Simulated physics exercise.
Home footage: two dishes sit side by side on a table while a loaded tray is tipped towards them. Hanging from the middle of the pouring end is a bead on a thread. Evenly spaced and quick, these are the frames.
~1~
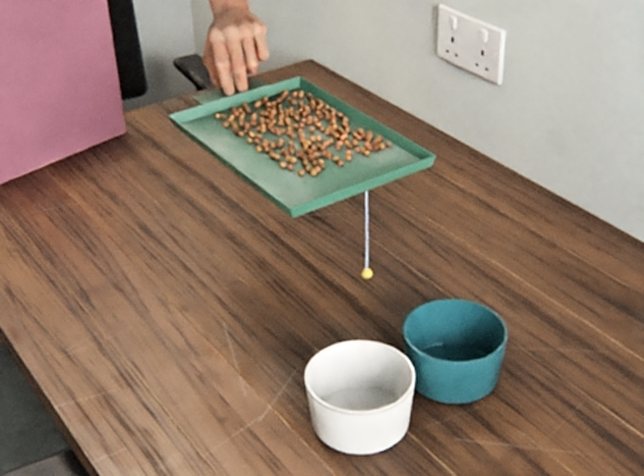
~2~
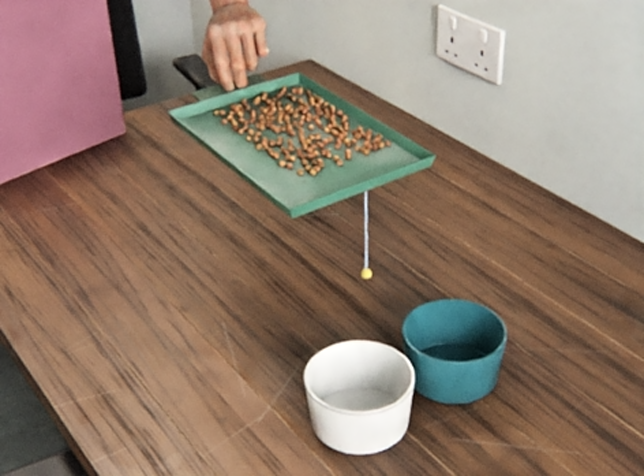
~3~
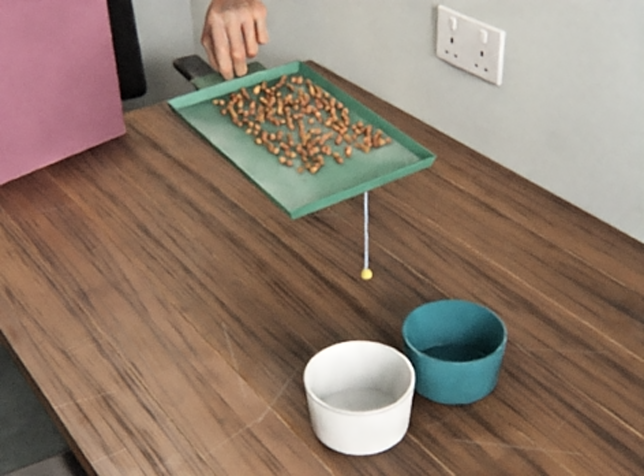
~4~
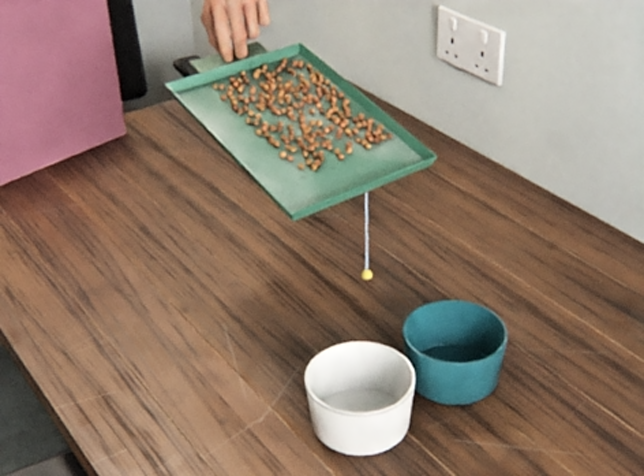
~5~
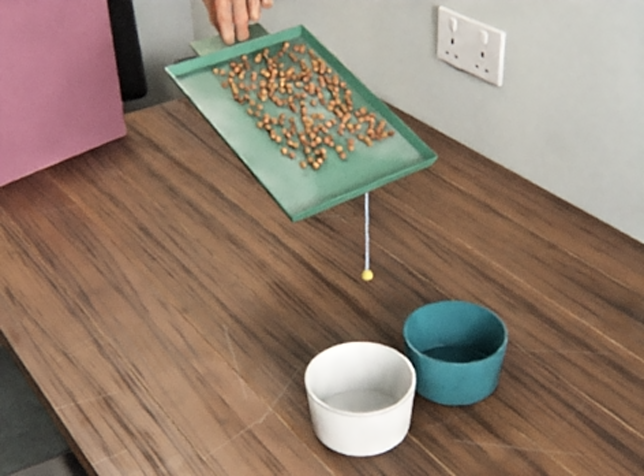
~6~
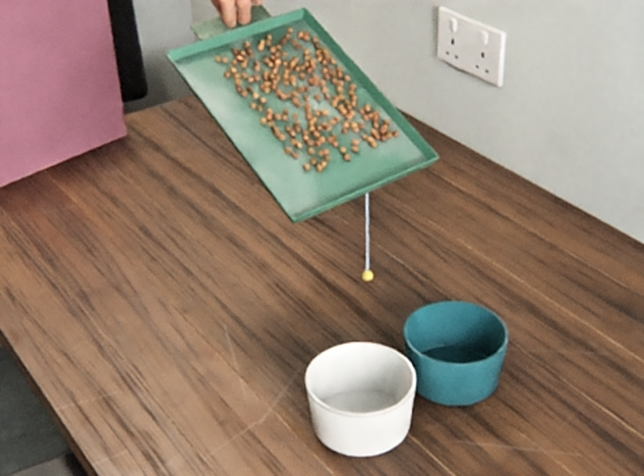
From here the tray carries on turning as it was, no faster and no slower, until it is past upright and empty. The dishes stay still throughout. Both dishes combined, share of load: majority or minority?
Minority.
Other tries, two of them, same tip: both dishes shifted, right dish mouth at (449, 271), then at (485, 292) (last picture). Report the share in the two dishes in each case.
The first try yields 60% and the second yields 40%.
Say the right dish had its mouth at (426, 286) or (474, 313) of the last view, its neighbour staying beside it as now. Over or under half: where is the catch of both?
The bulk of it, then Short of half.
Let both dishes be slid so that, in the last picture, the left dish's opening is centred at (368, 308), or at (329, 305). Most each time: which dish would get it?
The first time it's the left member, the second time the left member.
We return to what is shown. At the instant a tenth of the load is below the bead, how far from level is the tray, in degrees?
It's turned some 65 degrees by then.
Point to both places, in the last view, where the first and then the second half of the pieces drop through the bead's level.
(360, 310), then (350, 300).
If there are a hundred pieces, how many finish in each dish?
Per hundred pieces, the left dish ends with about 10 and the right dish with about 10.
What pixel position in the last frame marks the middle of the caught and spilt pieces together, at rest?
I'd mark it at roughly (361, 375).
Shortly afterwards, tray tipped steeply; near a third on the tray; only a few in the left dish; only a few in the right dish; a little outside both; near half in the air.
Next, tray tipped past a quarter turn; a little in the left dish; a little in the right dish; the bulk outside both; a little in the air.
Some moments later, tray tipped past a quarter turn; a little in the left dish; a little in the right dish; the bulk outside both.
In the end, tray tipped past a quarter turn; a little in the left dish; a little in the right dish; the bulk outside both.
